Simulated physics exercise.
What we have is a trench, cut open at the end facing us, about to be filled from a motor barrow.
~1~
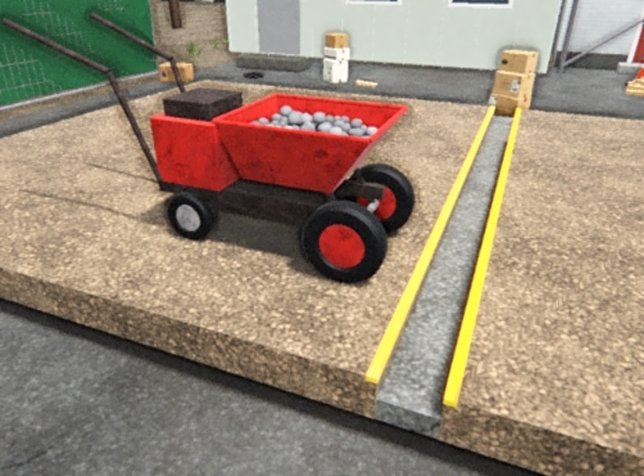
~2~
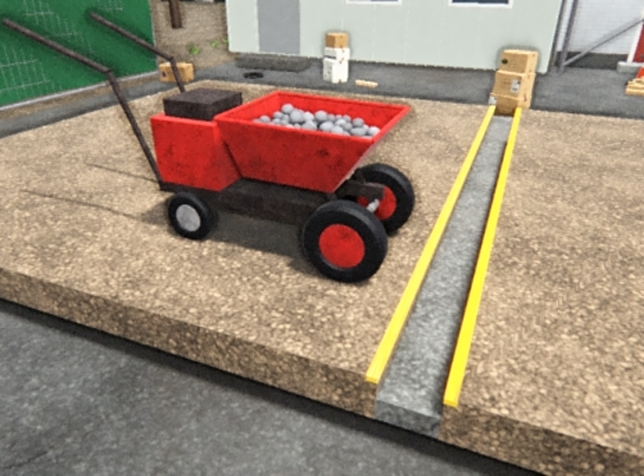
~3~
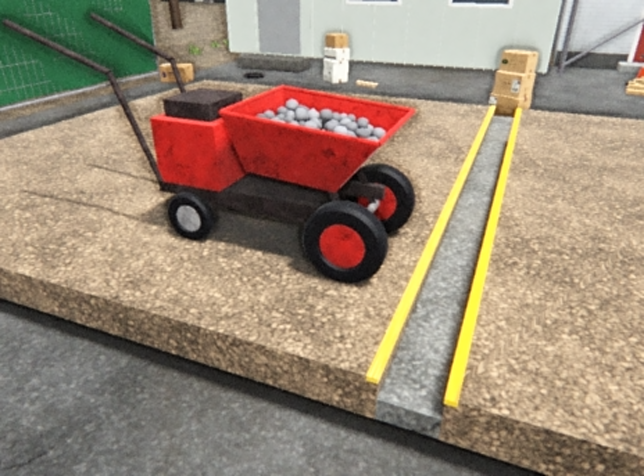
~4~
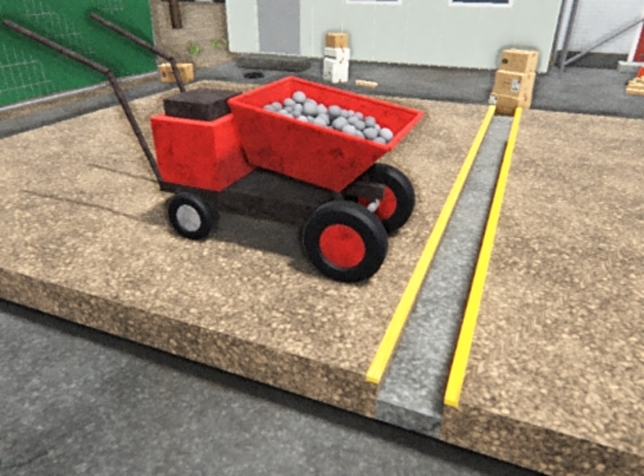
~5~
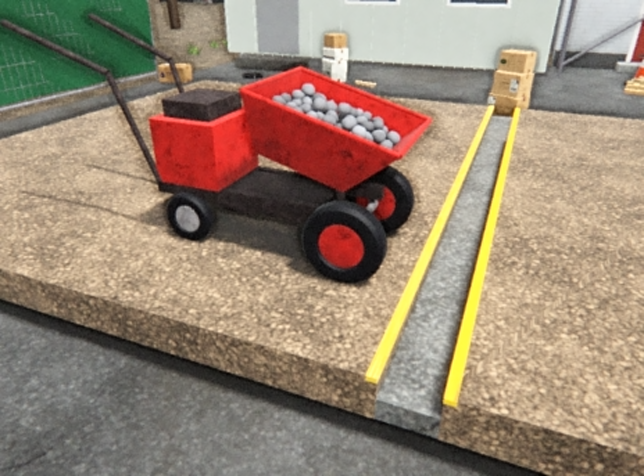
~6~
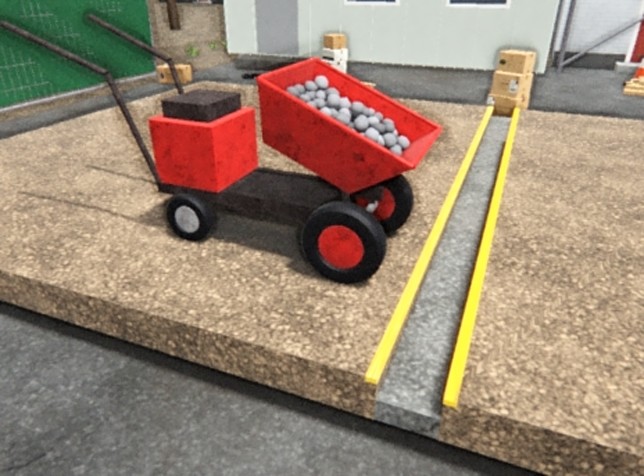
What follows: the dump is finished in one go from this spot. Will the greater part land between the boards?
The trench ends with less than half of it.
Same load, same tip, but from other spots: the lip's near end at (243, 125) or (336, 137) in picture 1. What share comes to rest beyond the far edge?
In turn 0 and 40 in a hundred.
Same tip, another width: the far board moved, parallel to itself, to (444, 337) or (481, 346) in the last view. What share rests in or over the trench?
The first gives 0 %, the second 40 %.
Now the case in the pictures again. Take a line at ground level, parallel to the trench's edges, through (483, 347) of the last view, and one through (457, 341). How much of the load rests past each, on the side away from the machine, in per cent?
Roughly 70 per cent, and 80 per cent.
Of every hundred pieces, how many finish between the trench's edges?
It comes to 20 per cent or so.
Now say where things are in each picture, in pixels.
In the first picture, lip of the skip at (369, 141), level; top of the load at (308, 129), round cobbles; first edge of the trench at (395, 324); far edge at (464, 342), the trench under half as wide as the skip, and shallow for its width.
In the second picture, lip of the skip at (372, 142), tipped barely; top of the load at (310, 128).
In the third picture, lip of the skip at (378, 145), tipped barely; top of the load at (302, 116).
In the fourth picture, lip of the skip at (388, 149), tipped a little; top of the load at (296, 116).
In the fifth picture, lip of the skip at (400, 157), tipped clearly; top of the load at (304, 112).
In the sixth picture, lip of the skip at (413, 167), tipped clearly; top of the load at (317, 106); first edge of the trench at (395, 325); far edge at (464, 342).
Soon after the last picture, skip tipped steeply; all in the skip.
A little later, skip tipped right over; about two thirds in the skip; a stray few in or heaped over the trench; about a quarter beyond it; a small part falling.
Later still, skip tipped right over; a small part in the skip; a small part in or heaped over the trench; most beyond it.
By the end, skip tipped right over; about a quarter in or heaped over the trench; most beyond it.
